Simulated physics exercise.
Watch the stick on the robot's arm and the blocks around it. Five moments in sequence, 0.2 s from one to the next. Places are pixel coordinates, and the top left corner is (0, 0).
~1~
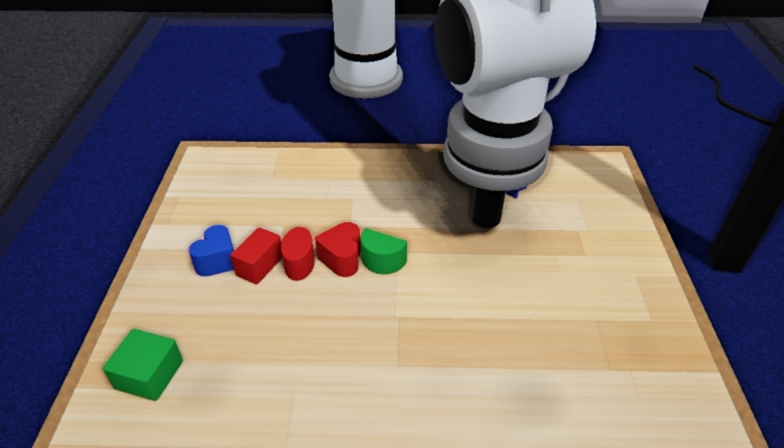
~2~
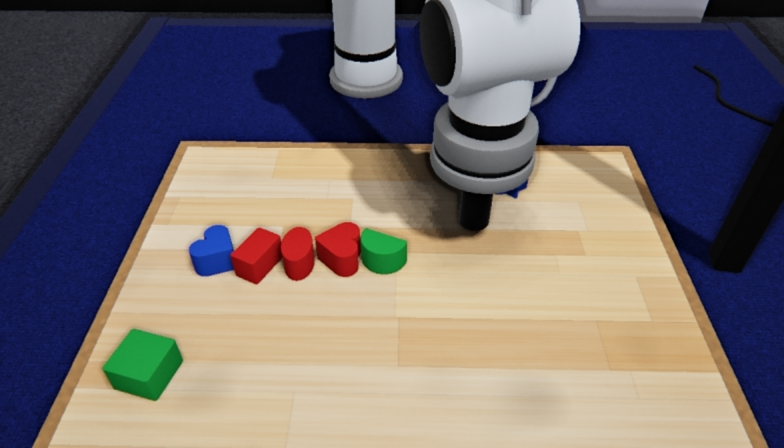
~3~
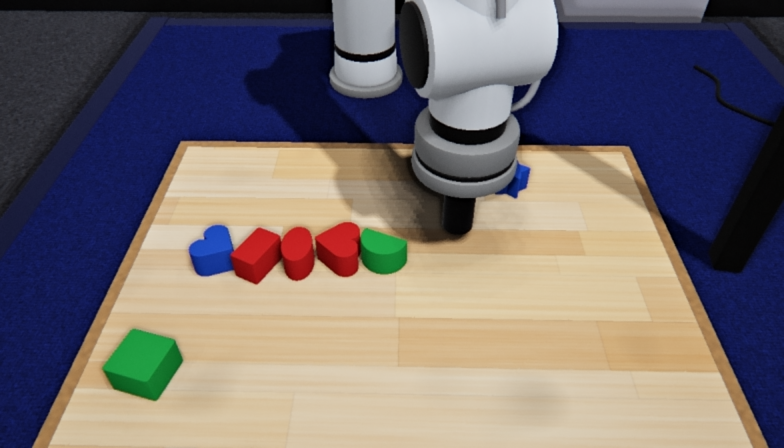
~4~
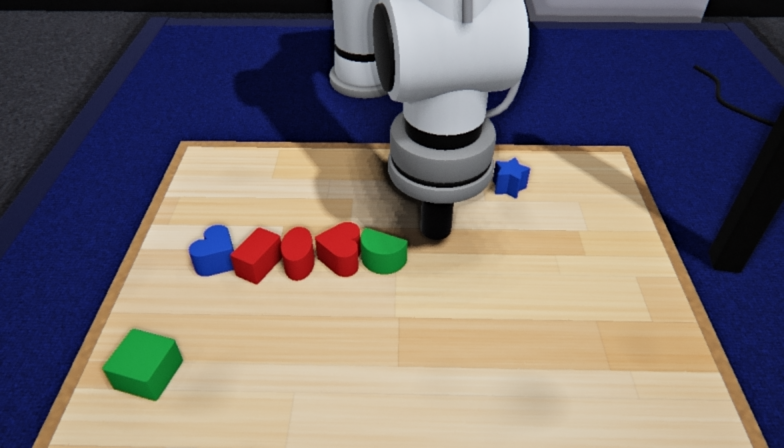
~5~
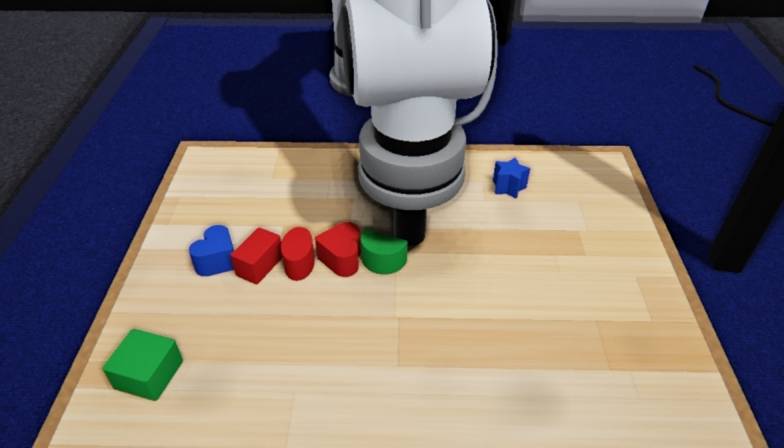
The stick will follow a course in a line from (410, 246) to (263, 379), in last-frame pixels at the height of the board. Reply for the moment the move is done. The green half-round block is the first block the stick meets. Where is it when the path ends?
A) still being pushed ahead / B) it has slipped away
Choice B: It has slipped away.
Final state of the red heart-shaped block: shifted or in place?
It is carried off its spot.
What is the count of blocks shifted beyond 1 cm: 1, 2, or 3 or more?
Two move.
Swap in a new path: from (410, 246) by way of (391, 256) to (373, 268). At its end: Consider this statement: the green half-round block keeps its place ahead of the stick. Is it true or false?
The statement is true.
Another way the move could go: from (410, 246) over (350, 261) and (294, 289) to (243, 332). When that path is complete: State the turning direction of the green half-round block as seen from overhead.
Twists anticlockwise.
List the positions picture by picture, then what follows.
Stick tip (486, 219); block tops, red oval block (296, 243); red heart-shaped block (341, 238); green half-round block (381, 241), in the first picture.
Stick (474, 221); blocks unchanged, in the second picture.
Stick (457, 225); blocks unchanged, in the third picture.
Stick (436, 230); blocks unchanged, in the fourth picture.
Stick (410, 236); red oval block (296, 243); red heart-shaped block (341, 238); green half-round block (381, 241), in the fifth picture.
On the path given first. One third of the way, stick (367, 275); red oval block (292, 240); red heart-shaped block (327, 242), turned 55° clockwise; green half-round block (335, 269), turned 70° clockwise.
Two thirds of the way, stick (318, 319); red oval block (292, 240); red heart-shaped block (327, 242), turned 55° clockwise; green half-round block (311, 277), turned 100° clockwise.
At the end, stick (261, 369); red oval block (292, 240); red heart-shaped block (327, 242), turned 55° clockwise; green half-round block (311, 277), turned 100° clockwise.
